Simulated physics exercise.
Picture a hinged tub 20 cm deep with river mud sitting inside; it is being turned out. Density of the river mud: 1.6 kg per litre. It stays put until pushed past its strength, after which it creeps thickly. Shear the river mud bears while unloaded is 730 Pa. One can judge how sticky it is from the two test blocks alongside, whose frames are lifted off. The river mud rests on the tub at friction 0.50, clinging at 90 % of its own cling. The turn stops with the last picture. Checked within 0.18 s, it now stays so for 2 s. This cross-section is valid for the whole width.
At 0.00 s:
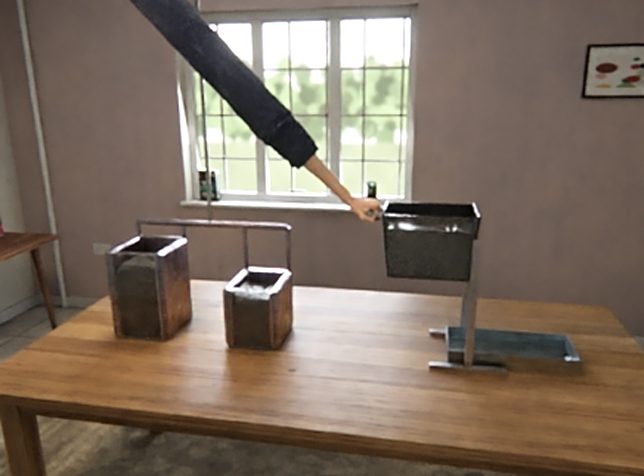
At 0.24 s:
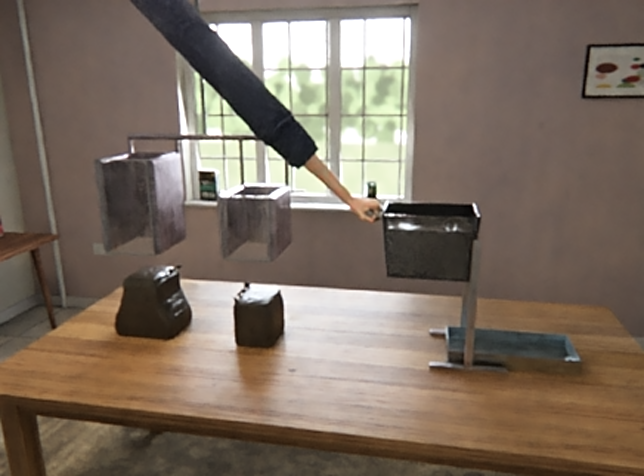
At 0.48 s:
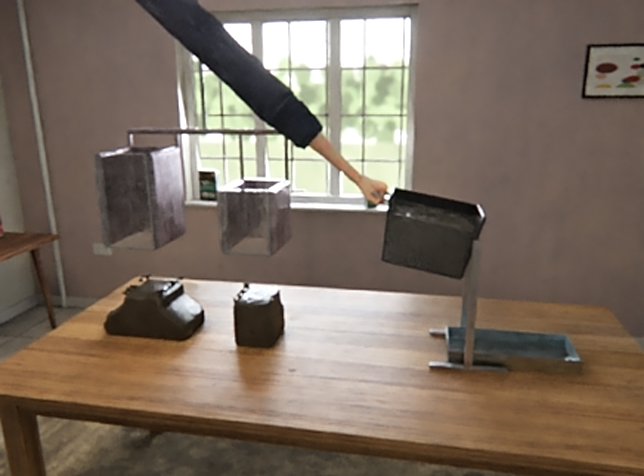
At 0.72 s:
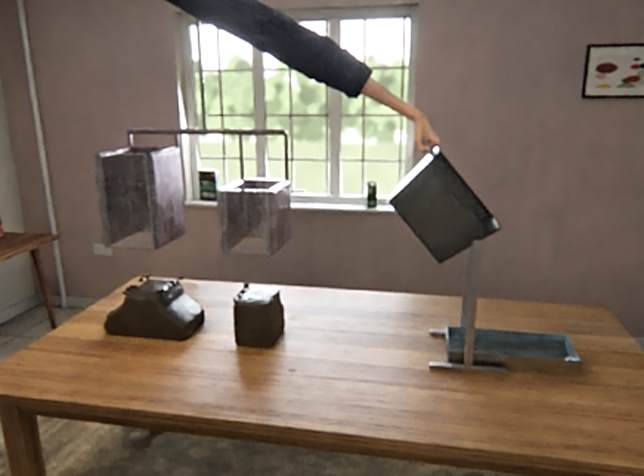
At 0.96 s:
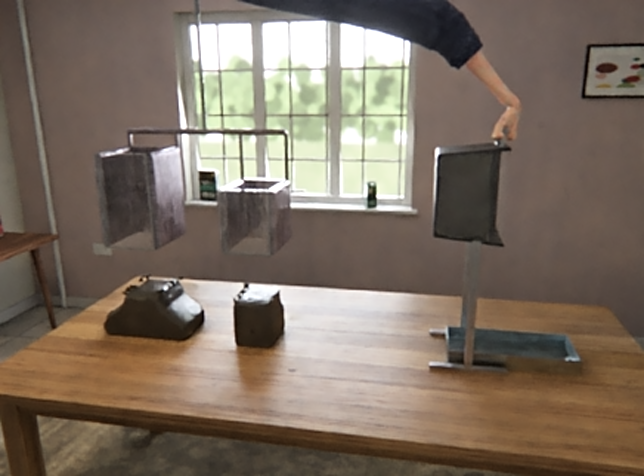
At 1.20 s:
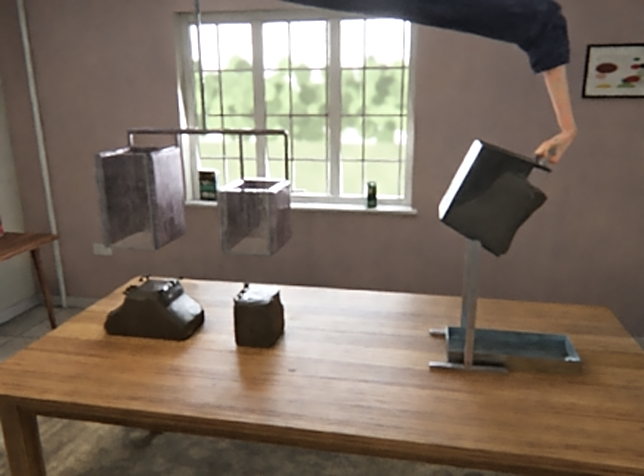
Casings rising off two mud blocks, the left slumping, then a hand turning a tub over rightward, mud bulging from it.
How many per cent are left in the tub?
About 0 %.
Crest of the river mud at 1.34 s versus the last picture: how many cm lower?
Roughly 13 cm.
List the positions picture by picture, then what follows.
In the first frame, handle-side rim at (385, 214), tilt 0 degrees; top of the river mud at (444, 231); blocks stand 27 cm, 18 cm (left to right).
In the second frame, handle-side rim at (385, 214), tilt 0 degrees; top of the river mud at (444, 231); blocks stand 22 cm, 17 cm (left to right).
In the third frame, handle-side rim at (392, 198), tilt 11 degrees; top of the river mud at (396, 215); blocks stand 17 cm, 17 cm (left to right).
In the fourth frame, handle-side rim at (440, 156), tilt 50 degrees; top of the river mud at (426, 170); blocks stand 17 cm, 17 cm (left to right).
In the fifth frame, handle-side rim at (511, 151), tilt 90 degrees; top of the river mud at (488, 154); blocks stand 17 cm, 17 cm (left to right).
In the sixth frame, handle-side rim at (549, 173), tilt 115 degrees; top of the river mud at (511, 171); blocks stand 17 cm, 17 cm (left to right).
After 1.34 s, the tub is at 115 degrees and holds 28 %.
After 1.51 s, the tub is at 115 degrees and holds 0 %.
After 1.68 s, the tub is at 115 degrees and holds 0 %.
After 1.85 s, the tub is at 115 degrees and holds 0 %.
After 3.20 s, at the end, the tub is at 115 degrees and holds 0 %.
